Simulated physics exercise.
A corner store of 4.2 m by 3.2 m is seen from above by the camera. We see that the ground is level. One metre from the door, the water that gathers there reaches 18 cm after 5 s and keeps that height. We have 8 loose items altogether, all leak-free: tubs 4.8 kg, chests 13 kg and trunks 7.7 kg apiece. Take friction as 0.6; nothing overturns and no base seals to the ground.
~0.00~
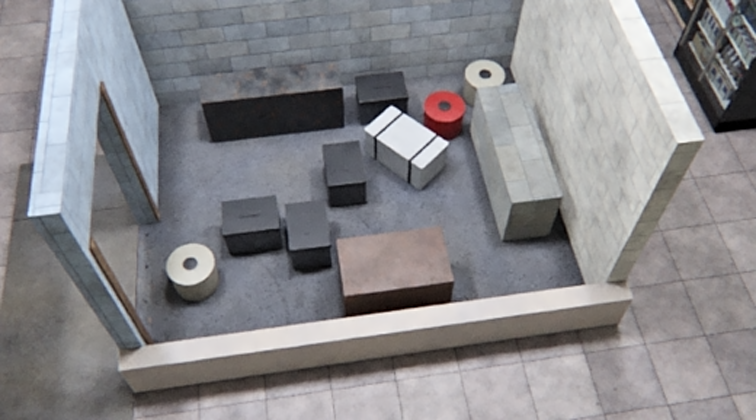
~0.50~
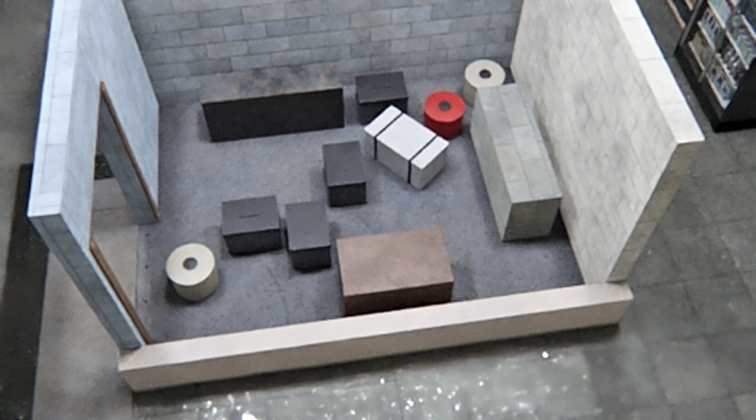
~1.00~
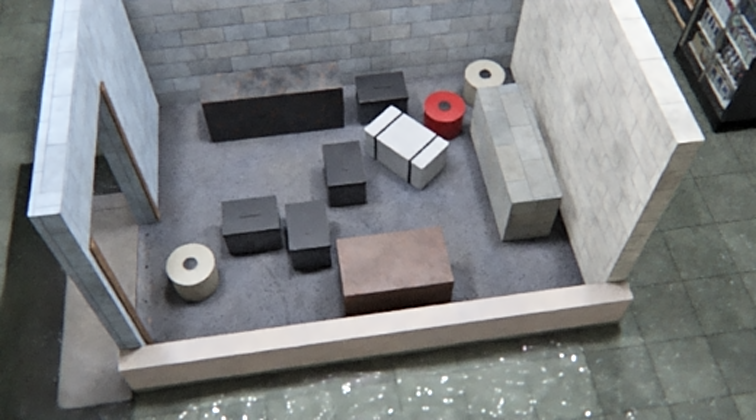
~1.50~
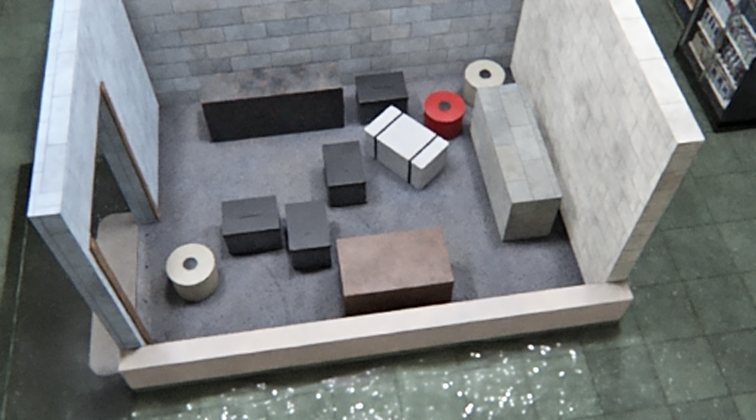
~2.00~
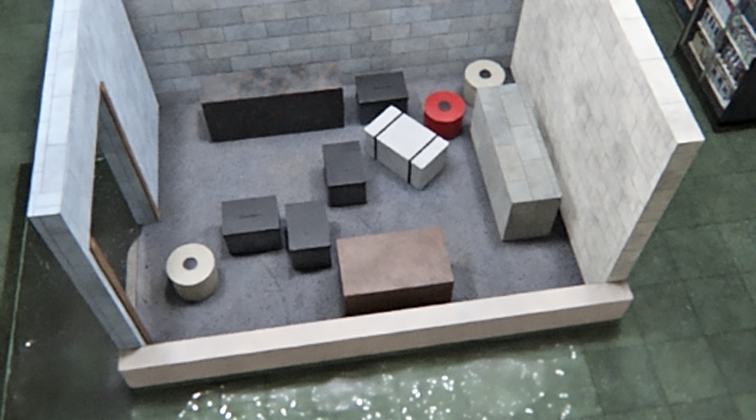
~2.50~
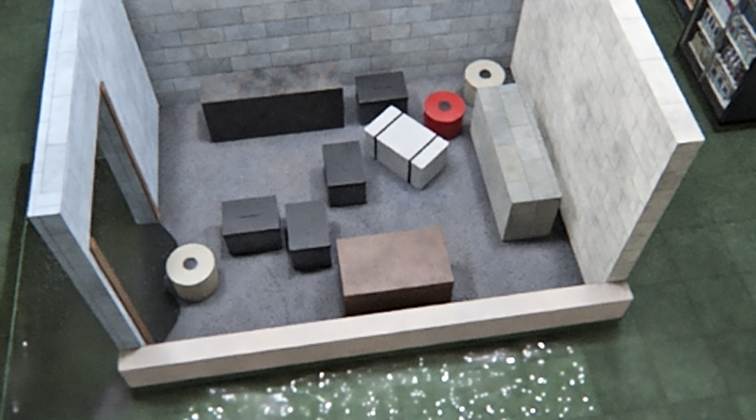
A roofless, pale-walled store stands on paved ground, seen from above by a still camera. Inside are dark boxes, a long grey block at right, a brown block in front, a white banded box near the centre, and a red tub between it and a cream one at back right. Glinting, greenish water spreads over the outside paving, then creeps through the left doorway towards another cream tub, while the objects stay still.
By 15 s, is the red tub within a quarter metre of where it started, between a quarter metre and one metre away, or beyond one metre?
Shifts a bit.
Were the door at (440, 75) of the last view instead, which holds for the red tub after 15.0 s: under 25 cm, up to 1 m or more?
So the red tub is well away by then.
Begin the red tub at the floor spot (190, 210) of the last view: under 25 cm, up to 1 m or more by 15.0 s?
What happens is it creeps a short distance.
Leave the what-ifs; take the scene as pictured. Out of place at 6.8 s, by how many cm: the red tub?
By that time, close to 0 cm.
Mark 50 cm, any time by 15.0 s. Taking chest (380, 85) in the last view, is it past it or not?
Not that far.
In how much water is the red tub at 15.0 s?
Roughly 17 cm deep.
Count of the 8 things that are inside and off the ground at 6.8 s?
Total: 2.
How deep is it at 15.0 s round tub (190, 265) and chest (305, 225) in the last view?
First about 12 cm, second about 17 cm.
After 3.5 s the red tub is near (445, 106), 0.0 m from its start, aground; 0 afloat.
After 6.8 s the red tub is near (445, 106), 0.0 m from its start, aground; 2 afloat.
After 11.0 s the red tub is near (483, 84), 0.5 m from its start, afloat; 8 afloat.
After 15.0 s the red tub is near (469, 70), 0.5 m from its start, afloat; 8 afloat.
